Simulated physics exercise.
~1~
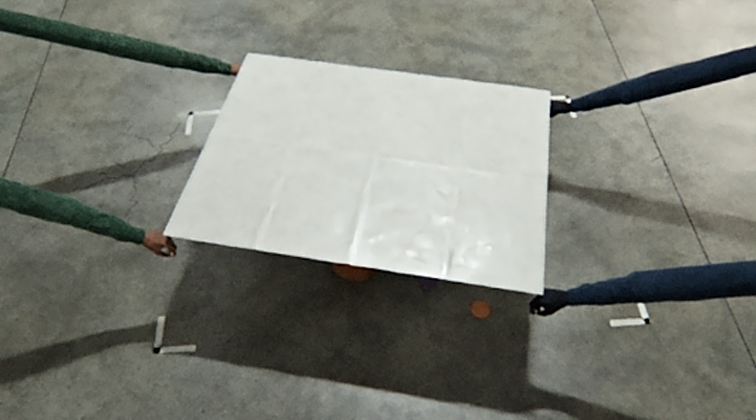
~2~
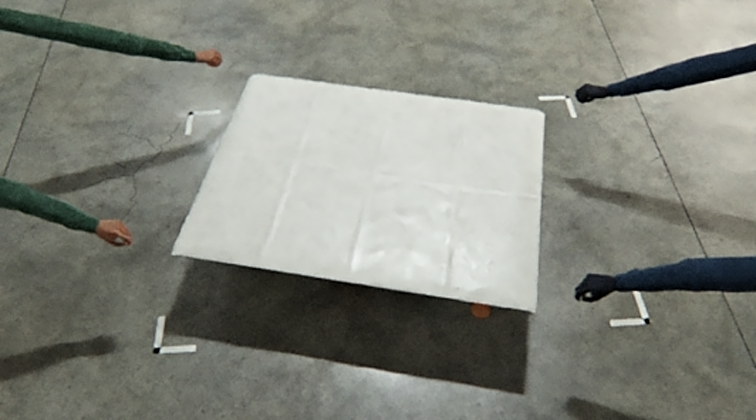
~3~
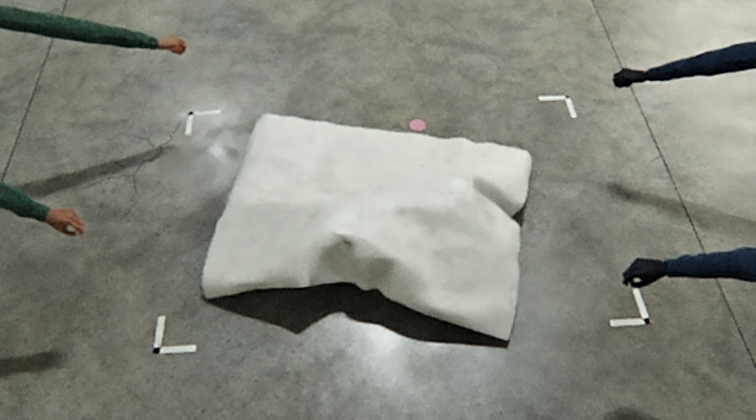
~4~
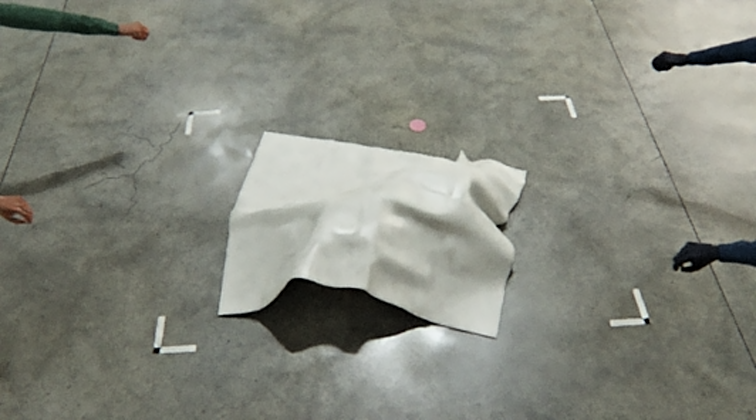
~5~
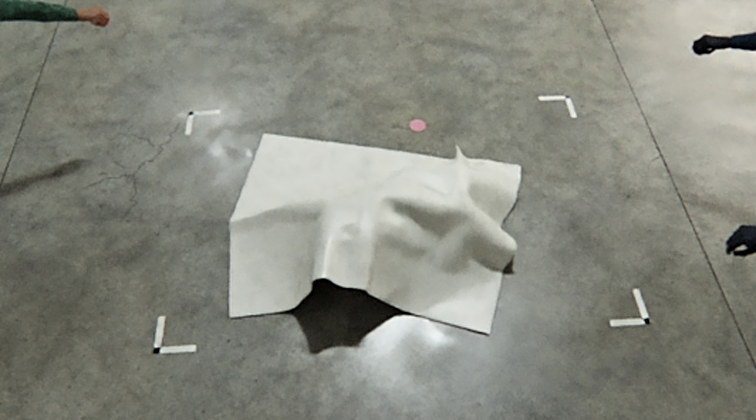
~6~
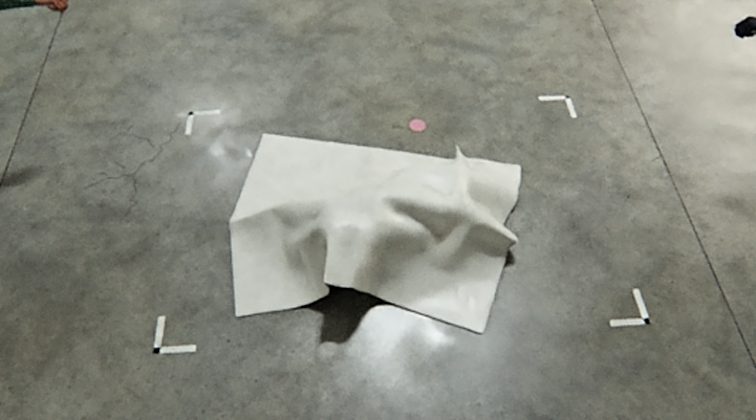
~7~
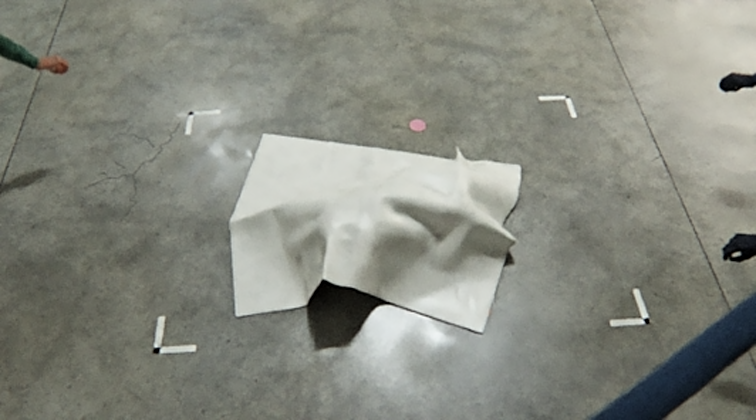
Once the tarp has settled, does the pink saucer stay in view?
Yes, the pink saucer still shows on the bare floor just behind the back edge of the tarp.
